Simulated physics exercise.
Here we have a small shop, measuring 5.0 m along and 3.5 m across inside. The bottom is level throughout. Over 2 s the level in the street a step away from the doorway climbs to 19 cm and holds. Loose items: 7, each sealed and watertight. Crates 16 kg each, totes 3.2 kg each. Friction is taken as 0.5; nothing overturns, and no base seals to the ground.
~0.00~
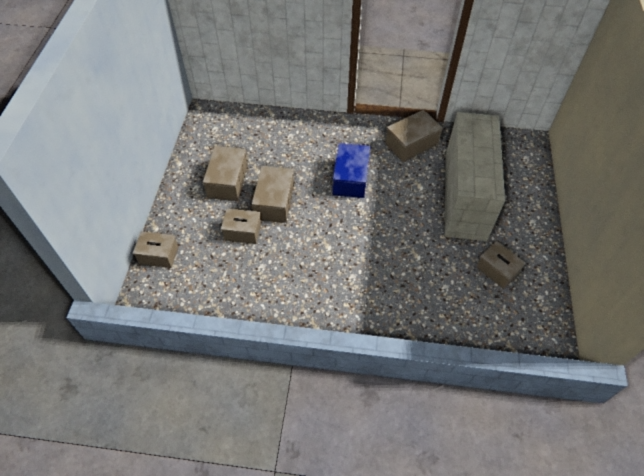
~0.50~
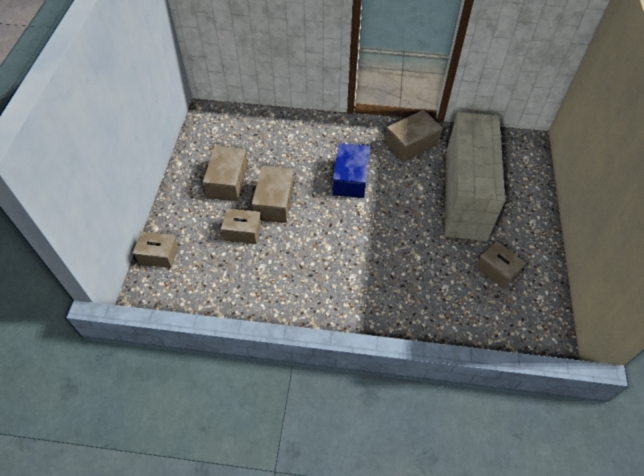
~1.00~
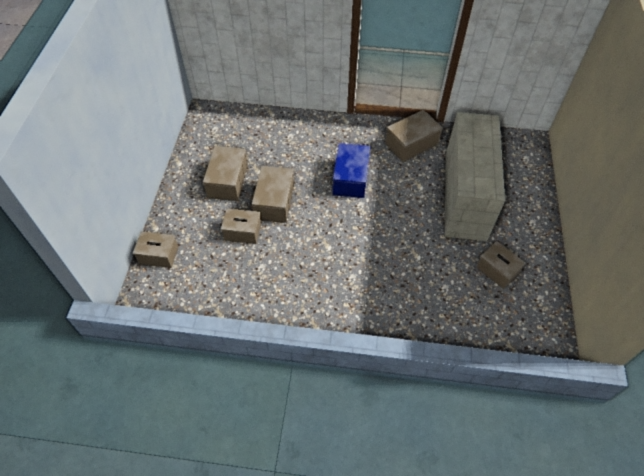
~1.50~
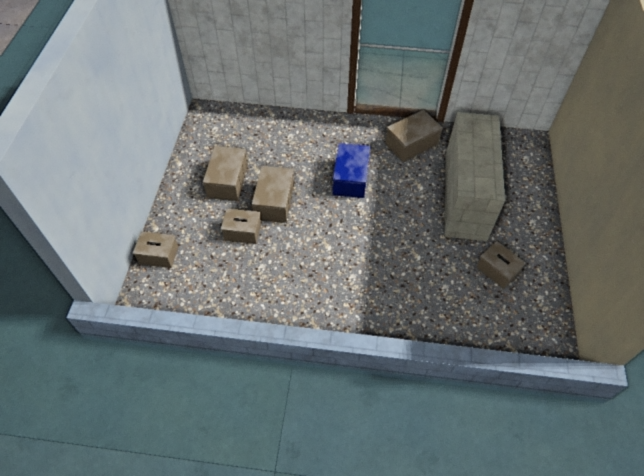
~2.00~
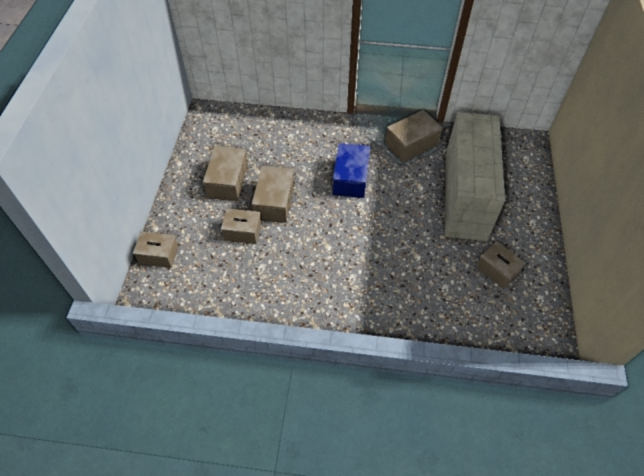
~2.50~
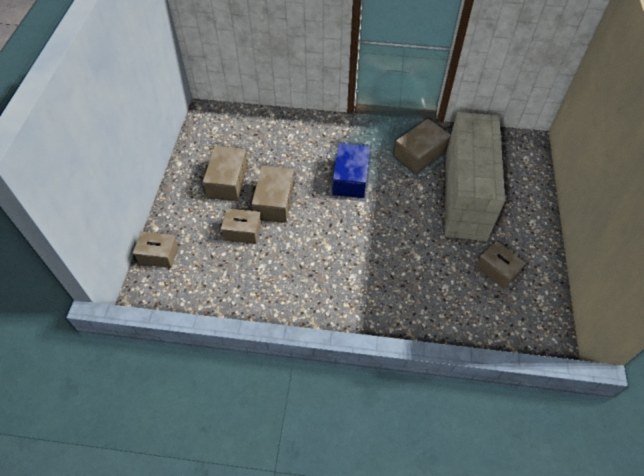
Water spread over the ground outside a small walled room, then crept in through the doorway at the back, nudging the brown box beside it slightly right while the blue box and others stayed put.
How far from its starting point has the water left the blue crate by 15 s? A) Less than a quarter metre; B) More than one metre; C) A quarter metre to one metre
Answer: B.
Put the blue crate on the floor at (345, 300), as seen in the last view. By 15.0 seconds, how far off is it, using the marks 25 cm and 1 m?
Outcome - it ends up well away.
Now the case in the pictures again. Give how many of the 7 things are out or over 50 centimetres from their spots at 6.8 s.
By that time the total stands at 2.
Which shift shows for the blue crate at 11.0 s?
Displacement near 250 cm.
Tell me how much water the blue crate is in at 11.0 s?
The depth there is around 8 cm.
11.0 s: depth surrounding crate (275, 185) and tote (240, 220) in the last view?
I'd estimate 7 cm for the first and 6 cm for the second.
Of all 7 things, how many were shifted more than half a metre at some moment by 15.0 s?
That comes to 6.
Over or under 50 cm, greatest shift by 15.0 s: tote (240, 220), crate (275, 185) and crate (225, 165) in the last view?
Taking them in order: Greater; smaller; greater.
After 3.5 s the blue crate is near (332, 183), 0.4 m from its start, aground; 0 afloat.
After 6.8 s the blue crate is near (273, 248), 1.6 m from its start, aground; 1 afloat.
After 11.0 s the blue crate is near (191, 255), 2.3 m from its start, afloat; 6 afloat.
After 15.0 s the blue crate is near (226, 106), 1.9 m from its start, afloat; 7 afloat.
